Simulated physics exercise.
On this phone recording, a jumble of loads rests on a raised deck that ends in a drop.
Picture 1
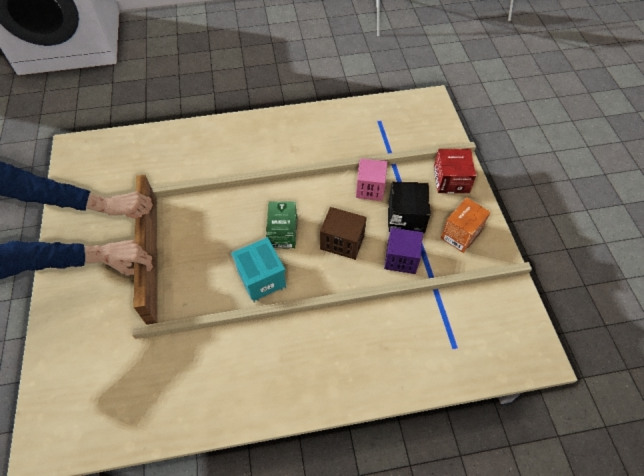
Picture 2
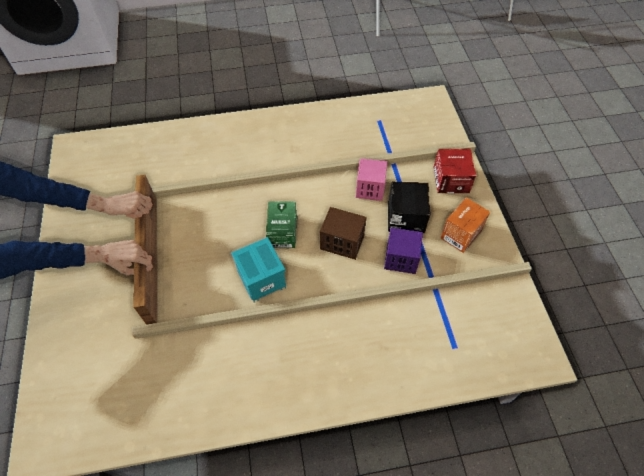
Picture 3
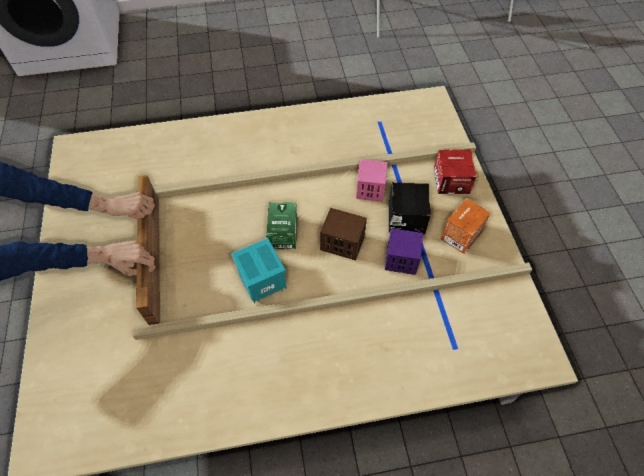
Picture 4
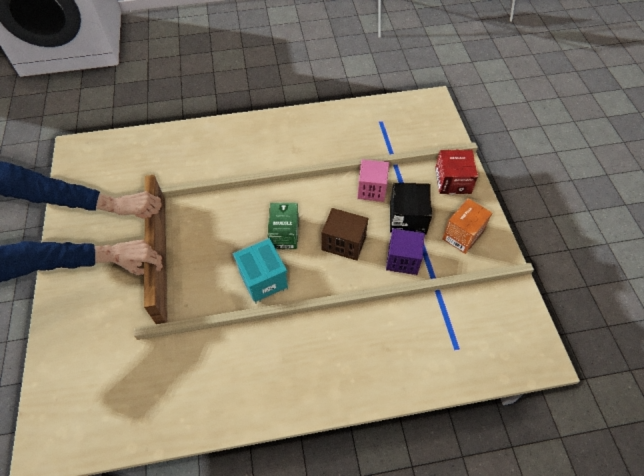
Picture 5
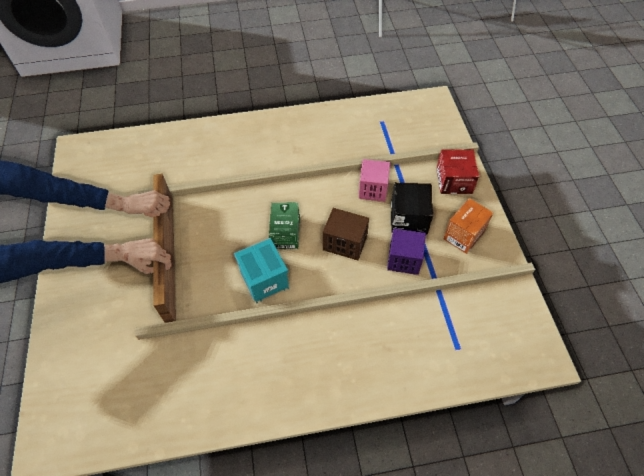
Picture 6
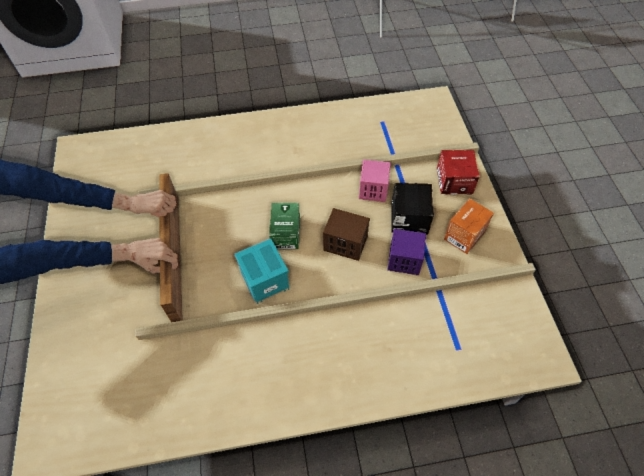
Two hands slide a wooden plank slightly right between rails, while the colored boxes stay still.
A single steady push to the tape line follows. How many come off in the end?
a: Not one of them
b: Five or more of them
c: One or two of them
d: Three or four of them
(a) Not one of them.
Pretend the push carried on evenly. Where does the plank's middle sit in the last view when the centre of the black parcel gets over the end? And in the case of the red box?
About (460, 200), and about (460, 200) for the other.
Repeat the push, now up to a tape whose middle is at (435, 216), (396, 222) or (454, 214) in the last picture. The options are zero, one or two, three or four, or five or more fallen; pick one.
Result per tape, in order - 1 or 2 / none at all / either one or two.
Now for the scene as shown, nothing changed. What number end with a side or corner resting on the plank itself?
It's 3 of them.
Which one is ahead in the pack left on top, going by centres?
It's the orange box.
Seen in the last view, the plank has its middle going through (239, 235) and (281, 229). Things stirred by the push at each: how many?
At the first point the count is 1, at the second it's 2.
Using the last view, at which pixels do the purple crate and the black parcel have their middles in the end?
The purple crate finishes at (486, 253); the black parcel finishes at (462, 189).
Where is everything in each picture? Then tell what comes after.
In the first frame, red box (454, 171); orange box (465, 225); black parcel (408, 208); plank (146, 247); tape (412, 219).
In the second frame, orange box (465, 225); brown crate (343, 233).
In the third frame, black parcel (409, 208); plank (149, 248).
In the fourth frame, red box (456, 172); pink crate (373, 181).
In the fifth frame, orange box (468, 226); turquoise tote (263, 271).
In the sixth frame, red box (457, 172); orange box (468, 227); black parcel (412, 209); plank (170, 245); tape (415, 220).
A little later, none off yet; red box at rest near (457, 172); orange box at rest near (468, 227); black parcel at rest near (412, 209).
Next, none off yet; red box at rest near (457, 172); orange box at rest near (468, 227); black parcel shifted a little near (423, 206).
When it is over, the number that fall off is zero.
